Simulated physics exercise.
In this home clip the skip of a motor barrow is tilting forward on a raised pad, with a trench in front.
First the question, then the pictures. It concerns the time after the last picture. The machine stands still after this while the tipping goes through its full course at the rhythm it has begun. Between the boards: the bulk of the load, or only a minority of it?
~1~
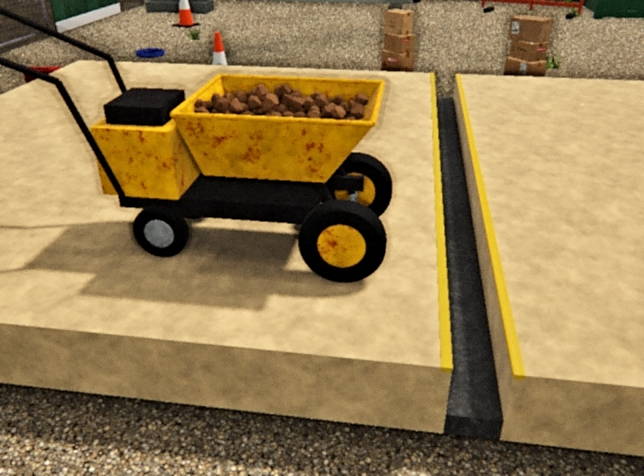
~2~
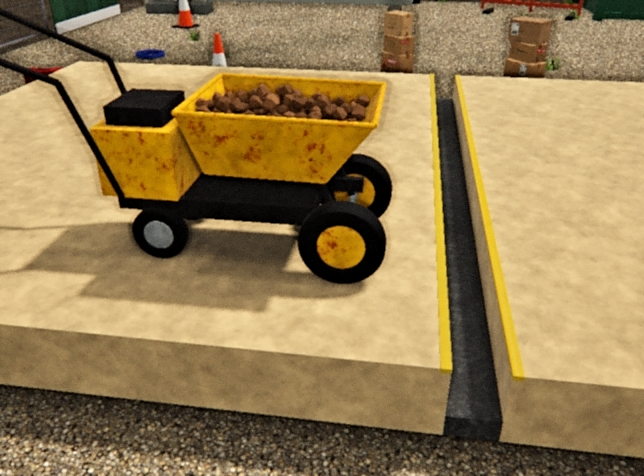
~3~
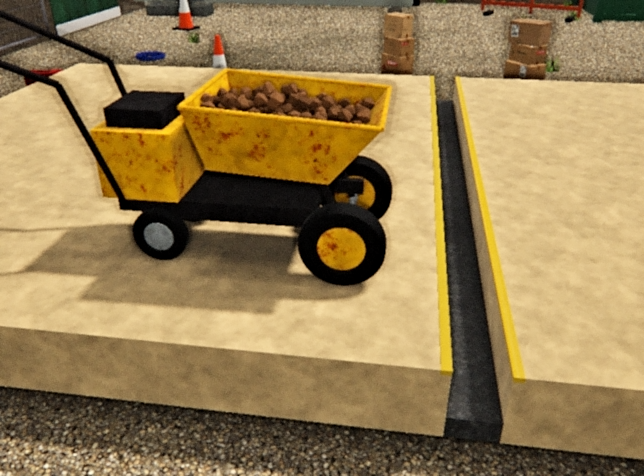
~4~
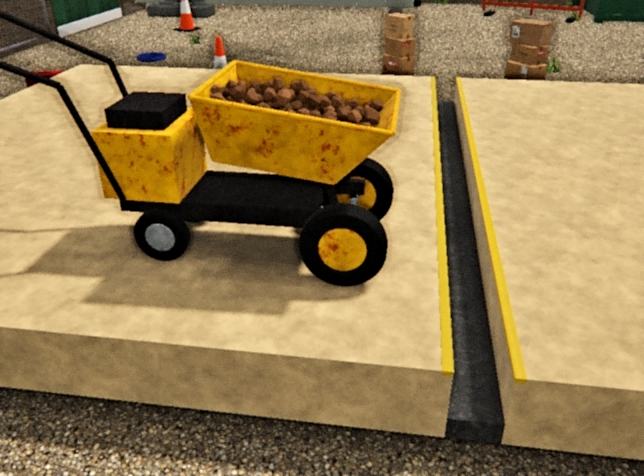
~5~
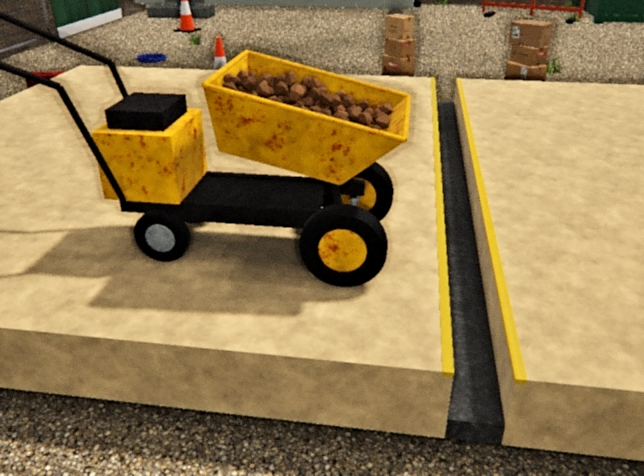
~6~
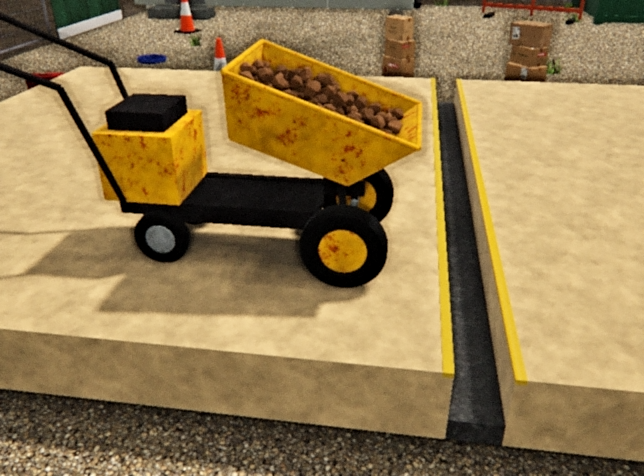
Most of the load will not go into the trench.
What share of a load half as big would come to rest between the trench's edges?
Around 30 per cent.
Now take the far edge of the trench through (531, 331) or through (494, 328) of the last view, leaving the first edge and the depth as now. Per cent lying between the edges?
The first try gives 60 percent, then the second gives 20 percent.
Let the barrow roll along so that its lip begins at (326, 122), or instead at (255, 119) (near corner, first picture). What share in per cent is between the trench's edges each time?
Around 70 % the first time and around 50 % the second.
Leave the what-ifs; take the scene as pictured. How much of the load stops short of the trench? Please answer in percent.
I'd say around 0 per cent of the load.
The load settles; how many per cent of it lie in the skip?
About 0 %.
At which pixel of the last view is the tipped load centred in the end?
Once it all stops, the middle lies near (529, 261).
Soon after the last picture, skip tipped steeply; all in the skip.
A little later, skip tipped right over; about two thirds in the skip; a small part in or heaped over the trench; a small part beyond it; a small part falling.
Later still, skip tipped right over; a small part in the skip; about a quarter in or heaped over the trench; about two thirds beyond it.
By the end, skip tipped right over; about a third in or heaped over the trench; about two thirds beyond it.
